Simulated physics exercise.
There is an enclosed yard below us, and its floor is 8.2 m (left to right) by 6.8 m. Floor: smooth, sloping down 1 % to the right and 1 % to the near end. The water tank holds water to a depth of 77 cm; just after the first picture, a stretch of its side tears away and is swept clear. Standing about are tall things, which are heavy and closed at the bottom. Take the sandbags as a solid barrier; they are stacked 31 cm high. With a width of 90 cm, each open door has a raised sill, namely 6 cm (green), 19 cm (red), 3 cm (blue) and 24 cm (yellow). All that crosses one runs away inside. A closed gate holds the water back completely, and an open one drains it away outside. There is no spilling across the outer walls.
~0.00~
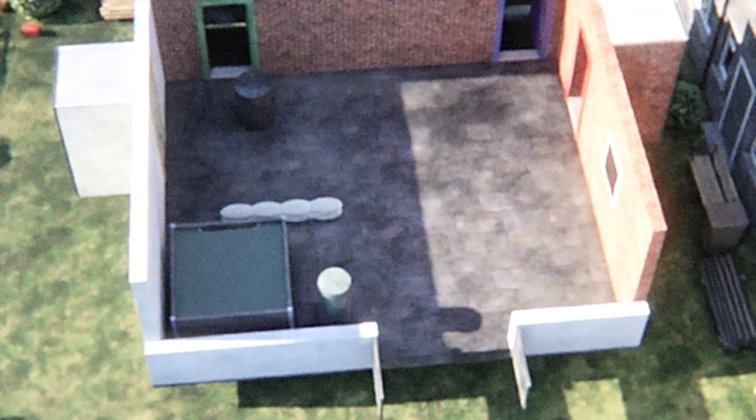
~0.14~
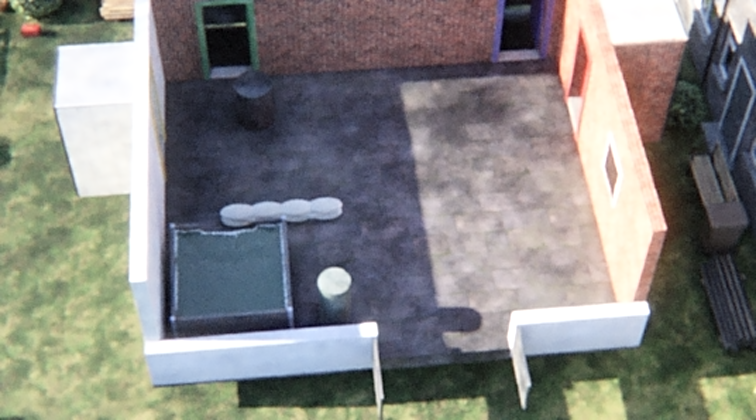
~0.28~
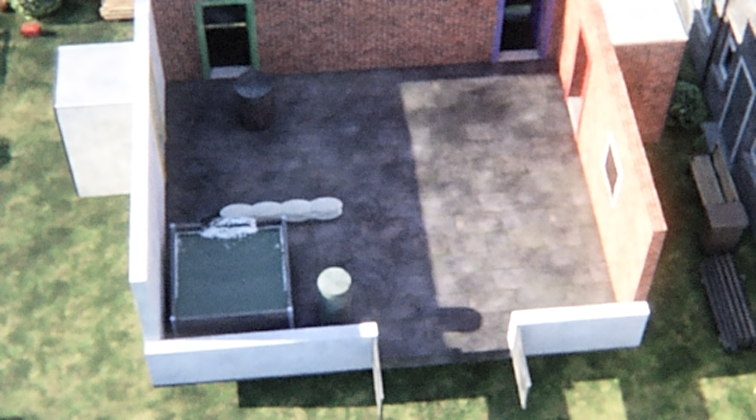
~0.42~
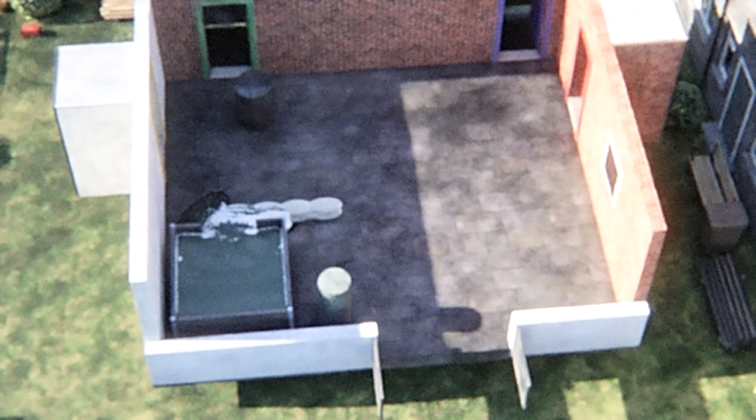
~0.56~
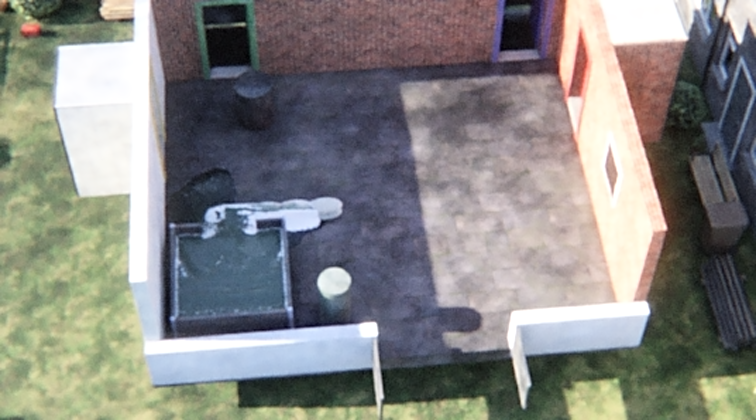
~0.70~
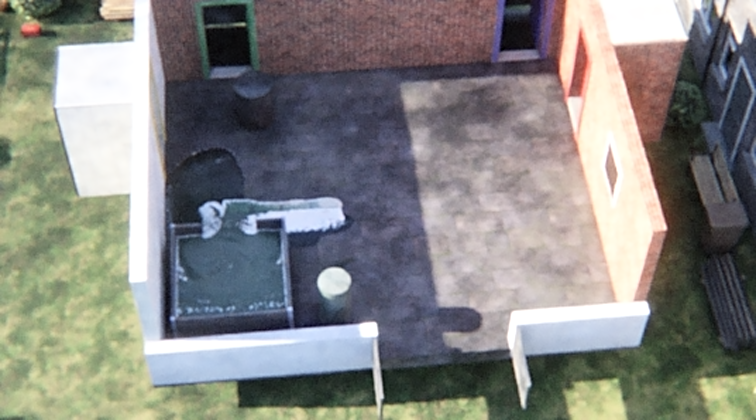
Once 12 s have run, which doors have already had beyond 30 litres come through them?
After 12 s: The green door already has; the red door has not yet; the blue door has not yet; the yellow door has not yet.
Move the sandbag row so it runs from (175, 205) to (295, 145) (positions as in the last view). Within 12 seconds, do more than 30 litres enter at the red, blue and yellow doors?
Then: Red under, blue above, yellow not over.
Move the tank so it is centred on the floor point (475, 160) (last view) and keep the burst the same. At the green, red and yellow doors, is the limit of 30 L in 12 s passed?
Result - green door does not exceed it, red door does not exceed it, yellow door does not exceed it.
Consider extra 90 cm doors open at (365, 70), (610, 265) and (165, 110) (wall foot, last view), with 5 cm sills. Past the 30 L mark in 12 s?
In sequence the answers are less than that, more than that and more than that.
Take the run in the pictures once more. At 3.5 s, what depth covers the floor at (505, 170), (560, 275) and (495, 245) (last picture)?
Approximately 0, 2 and 2 centimetres, going through them in turn.
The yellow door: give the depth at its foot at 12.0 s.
Around 4.5 cm deep.
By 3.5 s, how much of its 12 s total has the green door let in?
By that time, around 40 per cent.
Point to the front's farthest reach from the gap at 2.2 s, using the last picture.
I'd put it near pixel (543, 251) of the last picture.
After 1.4 s water covers 25 % of the floor and is deepest (54 cm) near (233, 234); green door not reached, red door not reached, blue door not reached, yellow door 17 cm at the sill, 0 L in.
After 2.2 s water covers 45 % of the floor and is deepest (41 cm) near (233, 234); green door 16 cm at the sill, 1 L in, red door not reached, blue door not reached, yellow door 16 cm at the sill, 0 L in.
After 3.5 s water covers 55 % of the floor and is deepest (34 cm) near (233, 234); green door 18 cm at the sill, 87 L in, red door not reached, blue door not reached, yellow door 10 cm at the sill, 0 L in.
After 7.0 s water covers 90 % of the floor and is deepest (17 cm) near (233, 234); green door 11 cm at the sill, 208 L in, red door 11 cm at the sill, 0 L in, blue door 2 cm at the sill, 0 L in, yellow door 6 cm at the sill, 0 L in.
After 12.0 s water covers 90 % of the floor and is deepest (12 cm) near (610, 329); green door 5 cm at the sill, 228 L in, red door 6 cm at the sill, 0 L in, blue door 4 cm at the sill, 4 L in, yellow door 5 cm at the sill, 0 L in.
